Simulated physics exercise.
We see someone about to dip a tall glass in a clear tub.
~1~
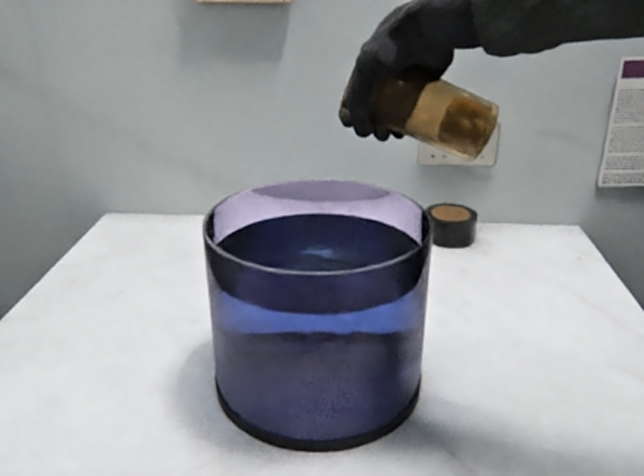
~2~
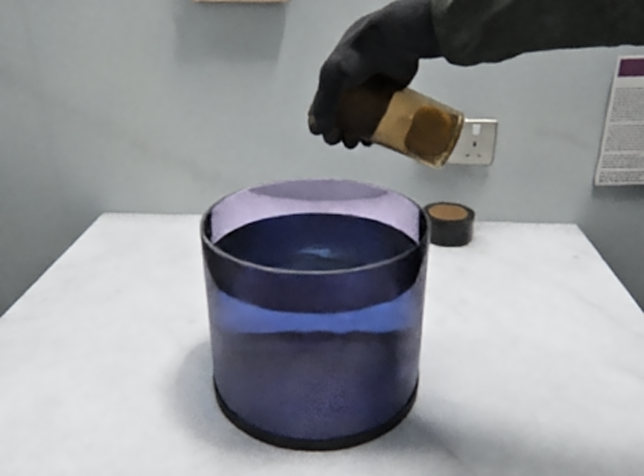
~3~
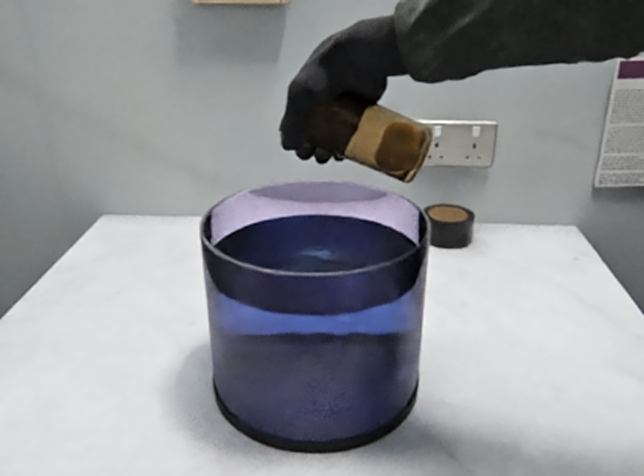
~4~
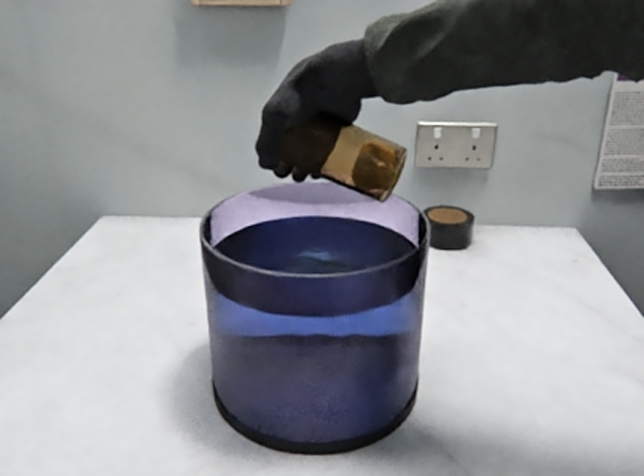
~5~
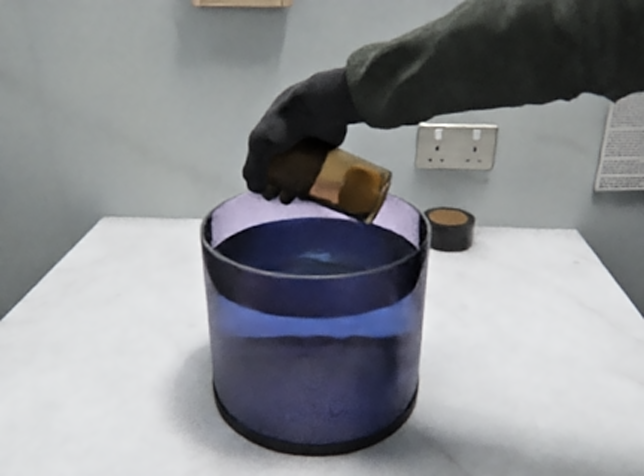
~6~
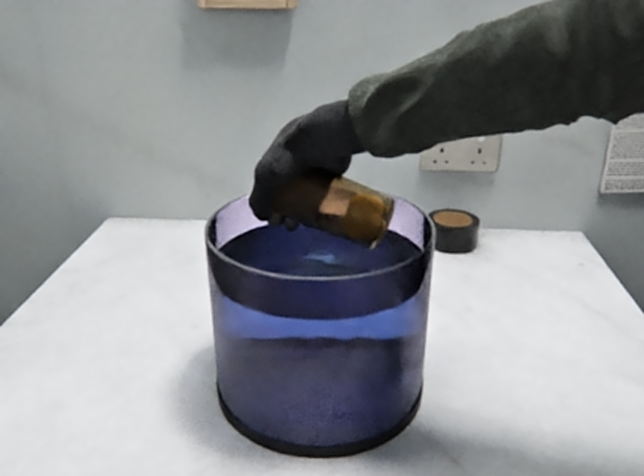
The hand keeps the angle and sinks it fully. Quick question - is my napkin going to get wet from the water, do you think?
Yes, it will get wet.
A moment on, the tall glass enters the water.
Further on, water pours in as the air escapes.
When it is over, the tall glass is under, flooded, and the napkin is wet.
